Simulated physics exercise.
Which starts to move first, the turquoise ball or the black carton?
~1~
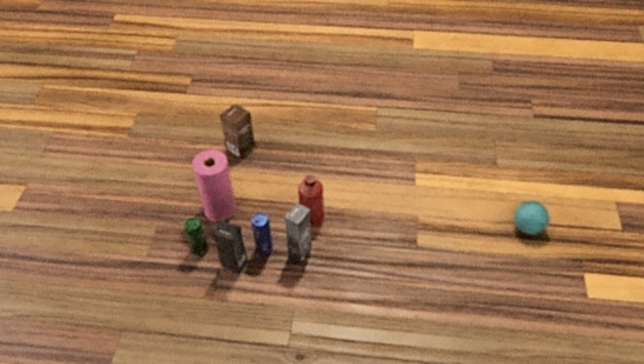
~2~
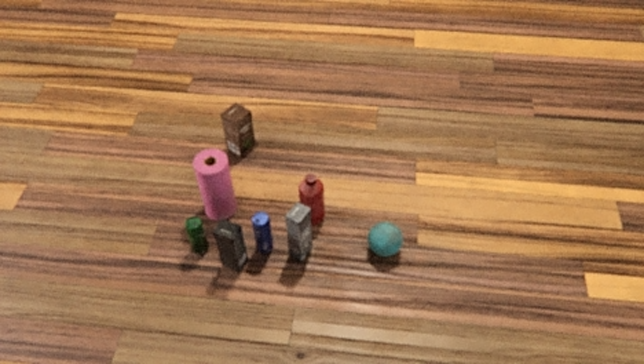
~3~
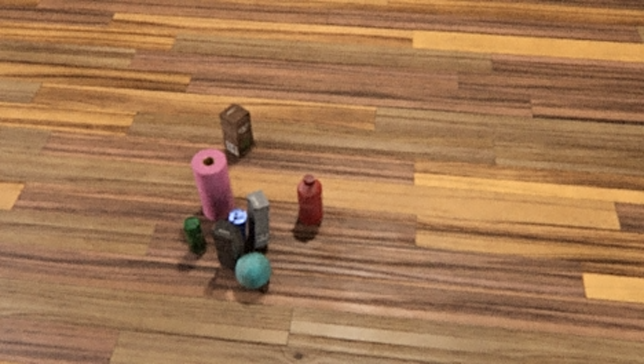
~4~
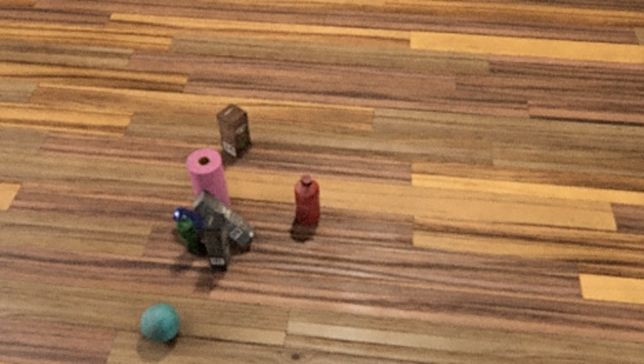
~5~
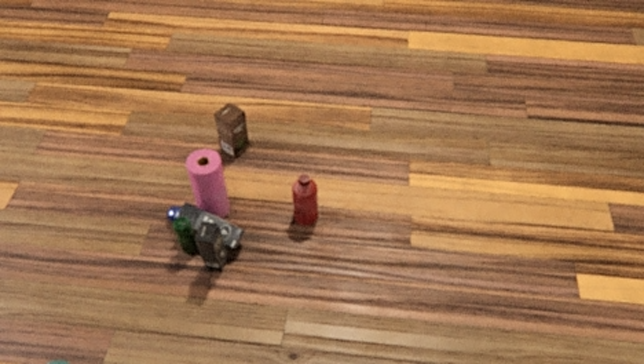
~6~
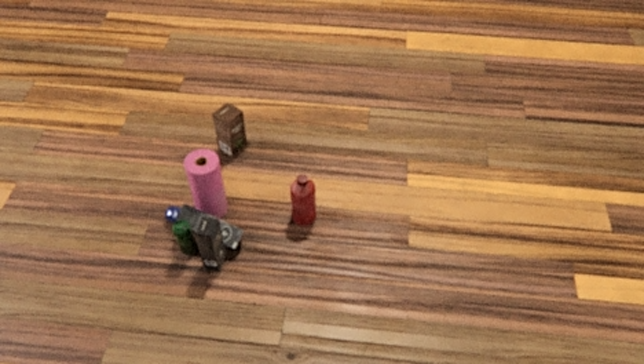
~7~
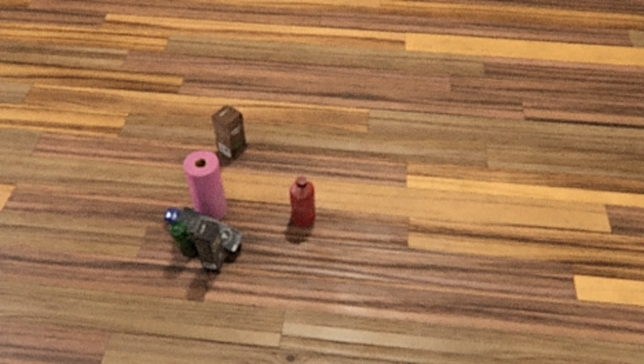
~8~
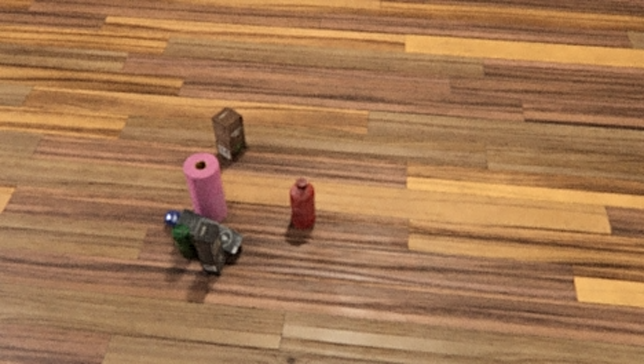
The turquoise ball moves first, rolling left toward the group while the black carton is still standing in its place. The black carton only shifts later, once the ball has gone past it.
